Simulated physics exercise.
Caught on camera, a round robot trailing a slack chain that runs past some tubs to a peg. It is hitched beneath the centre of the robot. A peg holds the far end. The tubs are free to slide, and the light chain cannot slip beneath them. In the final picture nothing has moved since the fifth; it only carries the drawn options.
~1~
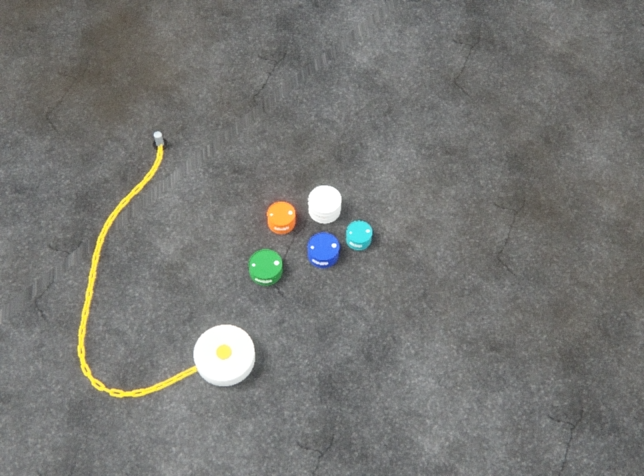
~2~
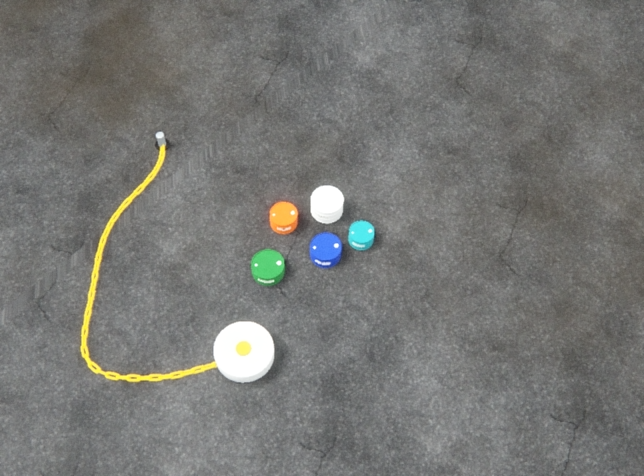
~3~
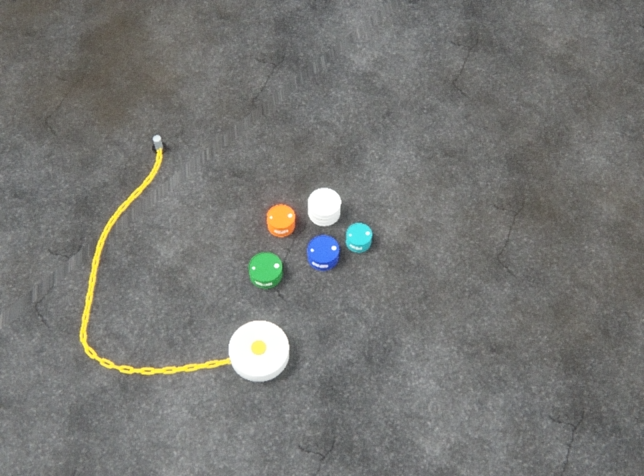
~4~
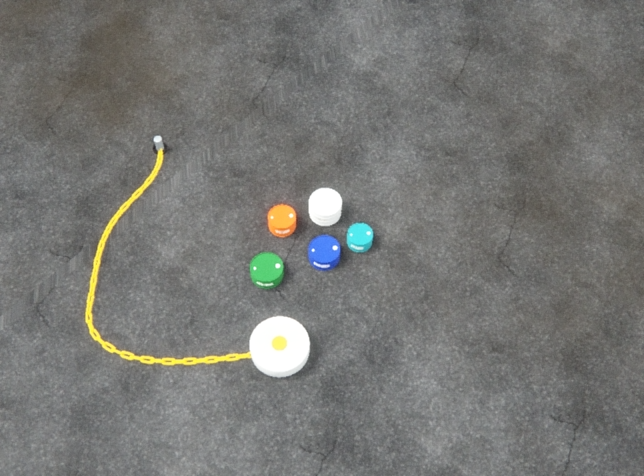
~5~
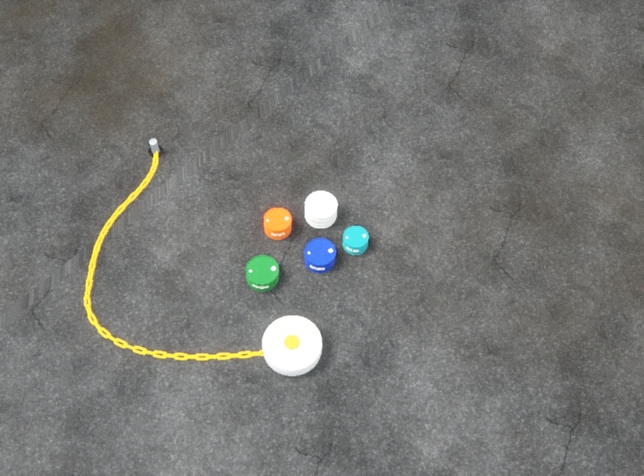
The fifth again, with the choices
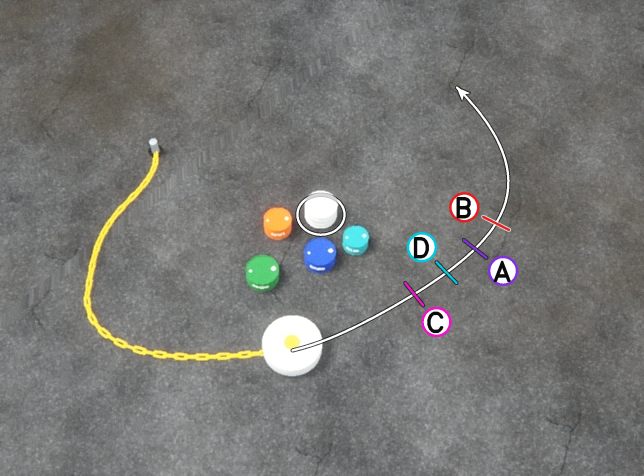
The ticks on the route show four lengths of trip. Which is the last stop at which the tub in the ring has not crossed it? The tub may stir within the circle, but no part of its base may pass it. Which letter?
B is the last safe stop.
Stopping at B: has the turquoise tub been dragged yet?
No.
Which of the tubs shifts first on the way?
The green one.
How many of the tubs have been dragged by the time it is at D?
The count is none.
On the marked copy, A at (475, 249); B at (496, 223); C at (414, 294); D at (447, 273); the ring at (321, 214); the route from (293, 350) via (483, 240) to (457, 87).
With B. Early on, robot (378, 311); white tub (321, 210).
Further on, robot (451, 265); white tub (321, 210).
At the end, robot (498, 218); blue tub (322, 246); orange tub (277, 217); green tub (290, 240); white tub (321, 210); the white tub is still in its ring.
As for the rest, A is safe but short; C is safe but short; D is safe but short.
